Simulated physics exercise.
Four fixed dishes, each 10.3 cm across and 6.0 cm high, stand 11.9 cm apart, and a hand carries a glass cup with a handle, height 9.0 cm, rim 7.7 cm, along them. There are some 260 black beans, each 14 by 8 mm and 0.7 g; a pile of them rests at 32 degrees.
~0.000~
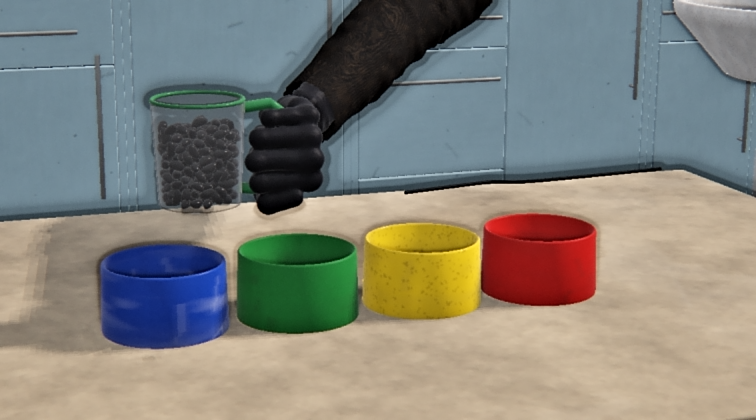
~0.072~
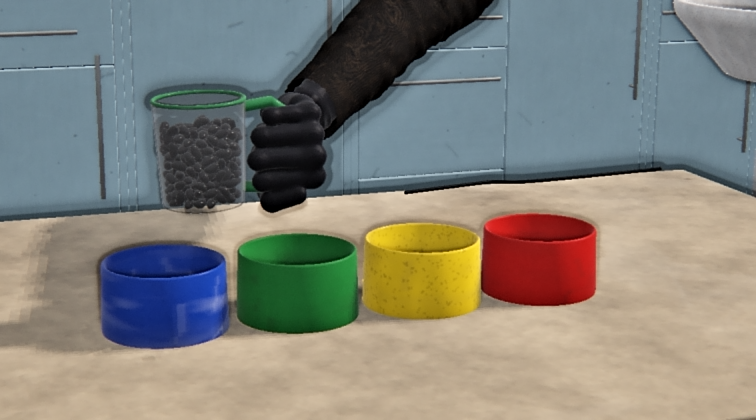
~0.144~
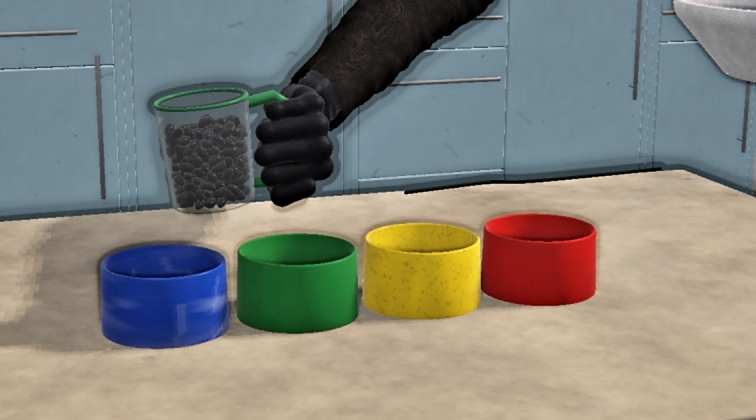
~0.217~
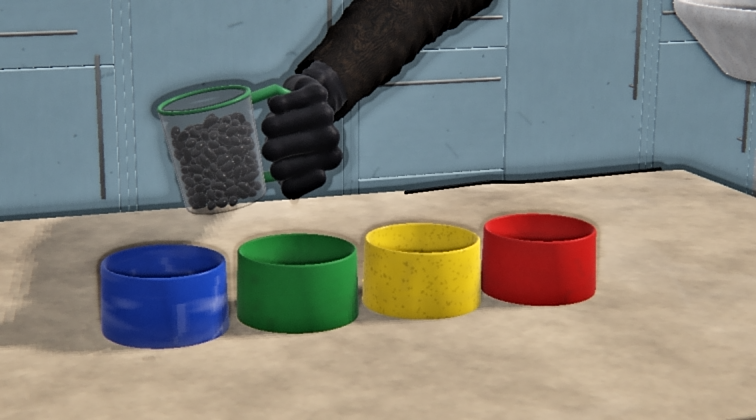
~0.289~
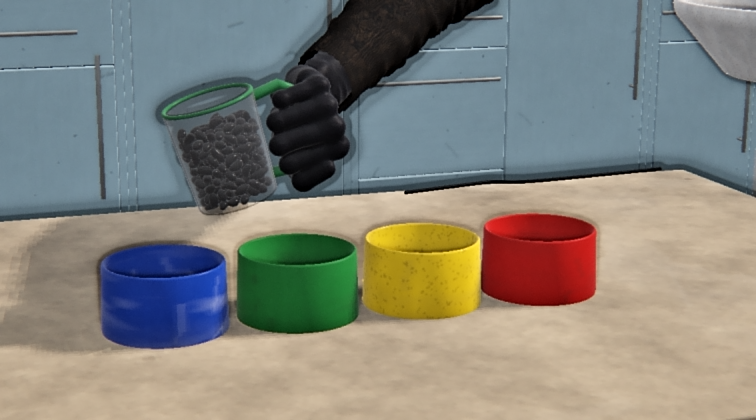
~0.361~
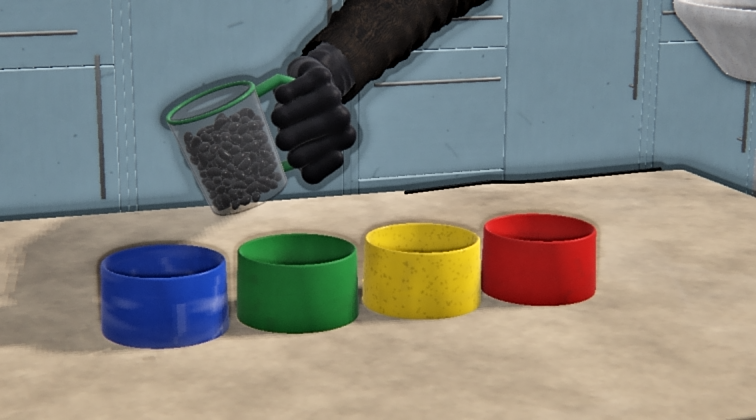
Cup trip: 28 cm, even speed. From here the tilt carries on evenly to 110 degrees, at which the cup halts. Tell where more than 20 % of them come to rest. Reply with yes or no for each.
Red dish: No, blue dish: No, green dish: Yes, yellow dish: No, counter: No.
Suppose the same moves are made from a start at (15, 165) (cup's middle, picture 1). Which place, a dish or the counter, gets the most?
Blue.
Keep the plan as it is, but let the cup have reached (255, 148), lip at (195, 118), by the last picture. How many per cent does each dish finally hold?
Final shares - red 0 %, blue 0 %, green 0 %, yellow 100 %.
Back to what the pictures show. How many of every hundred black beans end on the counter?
About 10 percent.
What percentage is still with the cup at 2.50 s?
Somewhere close to 0 percent.
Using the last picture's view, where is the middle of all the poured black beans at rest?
(308, 291) or so.
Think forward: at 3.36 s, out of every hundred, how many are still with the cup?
About 0 percent.
After 1.64 s, tilt 110 degrees; cup holds 70 %, green 30 %.
Then, at 2.50 s, tilt 110 degrees; cup holds 0 %, green 85 %, yellow 5 %.
After 3.36 s, tilt 110 degrees; cup holds 0 %, green 85 %, yellow 5 %.
By 3.7 s all is still; red 0 %, blue 0 %, green 90 %, yellow 5 %, counter 10 %.
